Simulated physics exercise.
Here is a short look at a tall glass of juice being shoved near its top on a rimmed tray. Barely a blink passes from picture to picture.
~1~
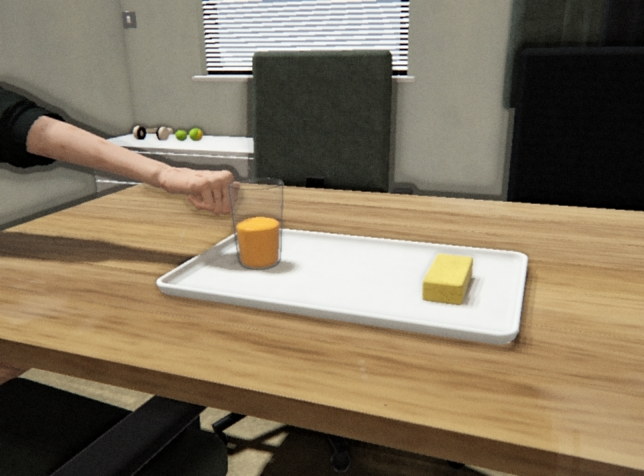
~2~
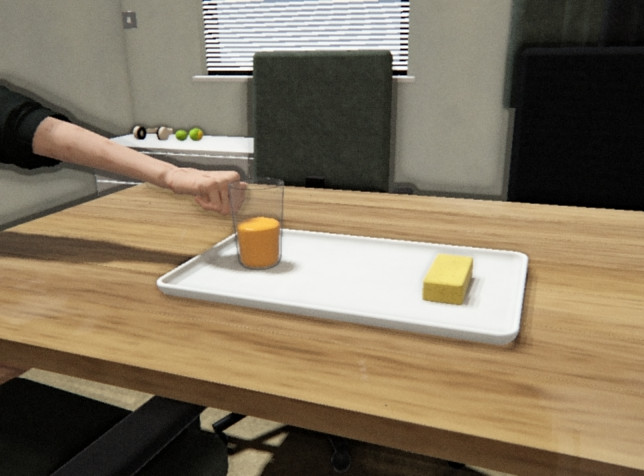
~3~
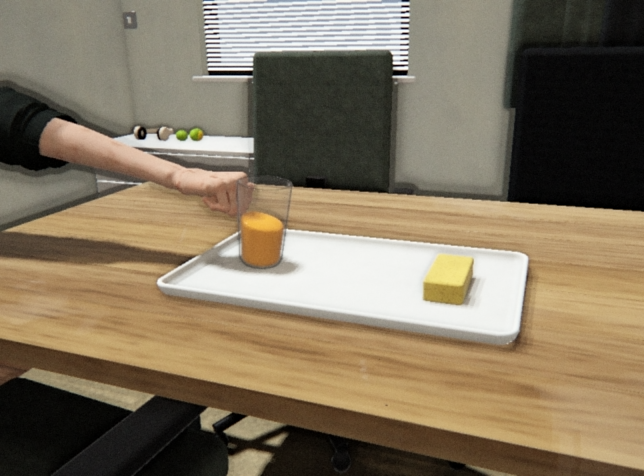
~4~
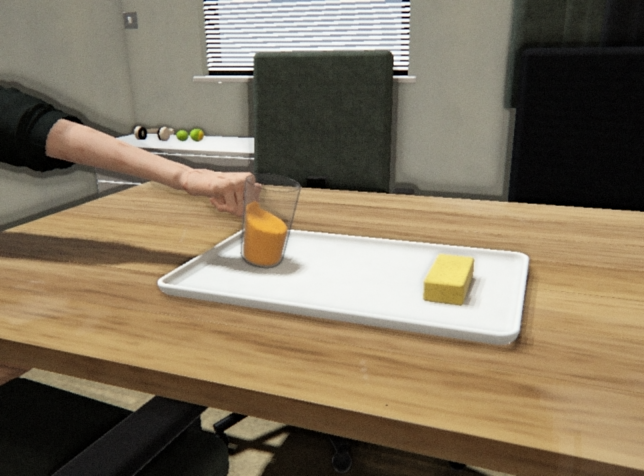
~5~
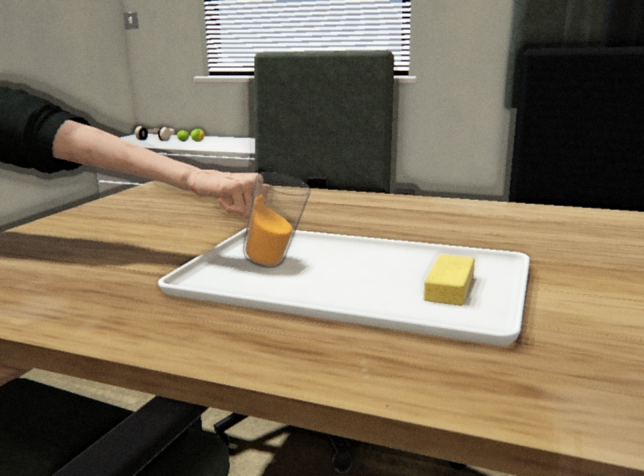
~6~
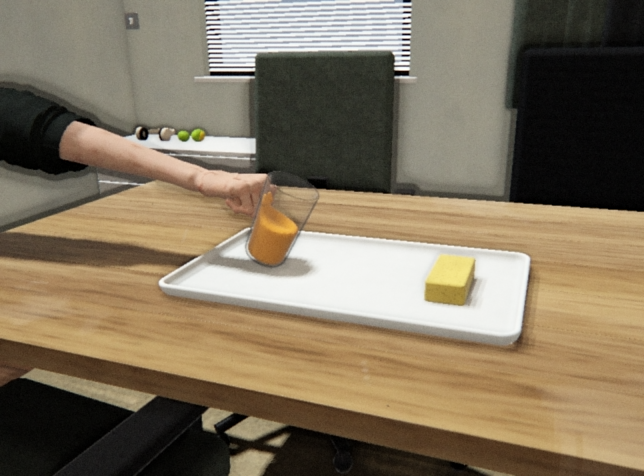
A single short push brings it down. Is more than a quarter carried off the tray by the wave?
No.
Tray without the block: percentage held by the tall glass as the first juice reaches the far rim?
About 40 per cent.
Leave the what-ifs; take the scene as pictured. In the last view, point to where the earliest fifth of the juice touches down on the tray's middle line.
I'd put it at roughly (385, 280) on the centre line.
A moment on, the tall glass is falling and 100 per cent is in the glass, 0 on the tray and 0 above or beyond its rim.
Next, the tall glass lies on its side and 67 per cent is in the glass, 25 on the tray and 8 above or beyond its rim.
Then the tall glass lies on its side and 31 per cent is in the glass, 46 on the tray and 23 above or beyond its rim.
Later the tall glass lies on its side and 17 per cent is in the glass, 79 on the tray and 5 above or beyond its rim.
In the end 96 per cent is held by tray and glass, 4 is off the tray.
